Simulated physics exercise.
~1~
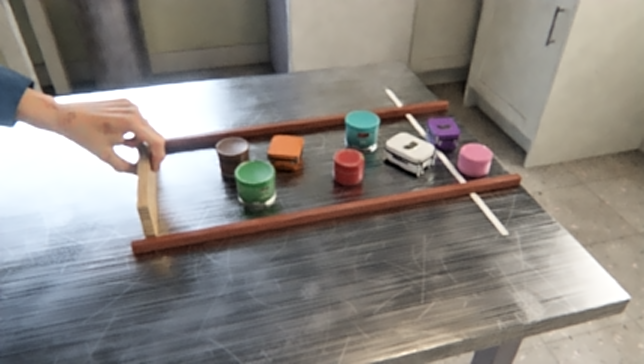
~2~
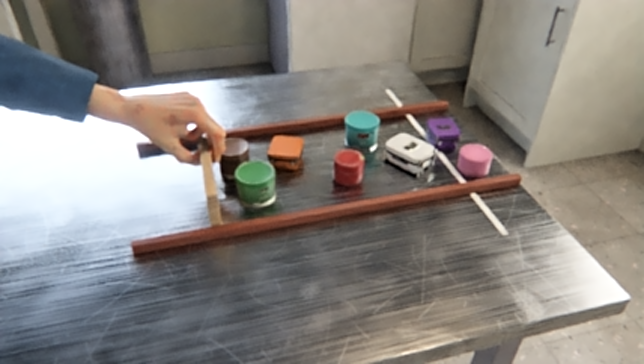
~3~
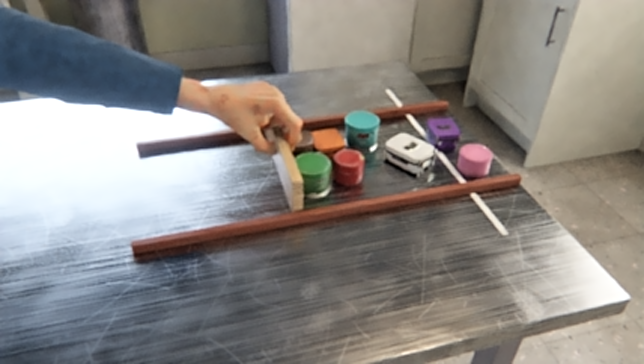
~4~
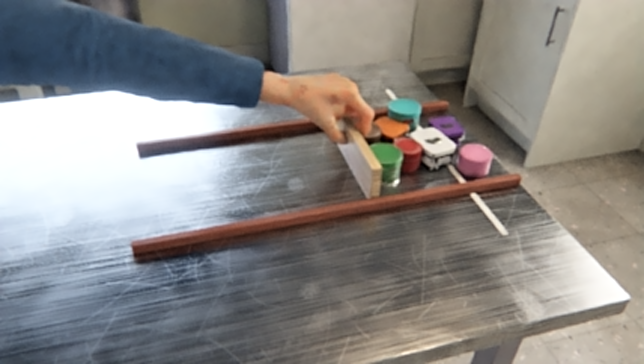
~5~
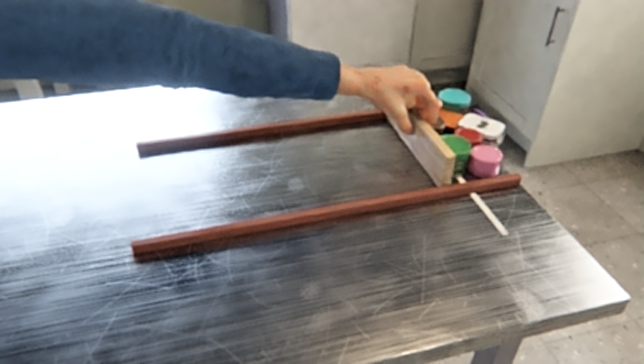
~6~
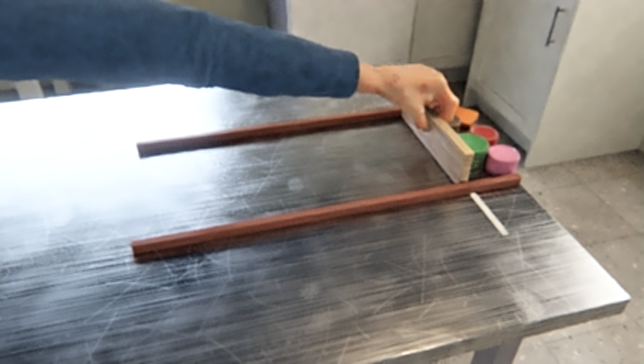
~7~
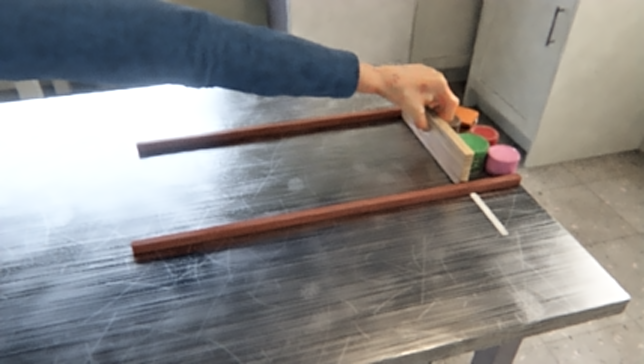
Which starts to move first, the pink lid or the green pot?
The green pot starts to move first. The pink lid stays where it is until the board has pushed the bunched items much farther to the right.
The clip opens with a hand holding an upright wooden board at the left end of two reddish-brown rails on a metal table, with small colourful pots, cases and a pink lid scattered between them. The hand slides the board right, reaching the brown and green pots first. They bunch up against the red and orange items, and then the turquoise pot and white case are swept along too. The crowded group is pushed over the white tape towards the table's right edge. The turquoise, white and purple items go out of sight there, and the board stops, with green, red, orange and pink items still visible beyond it.
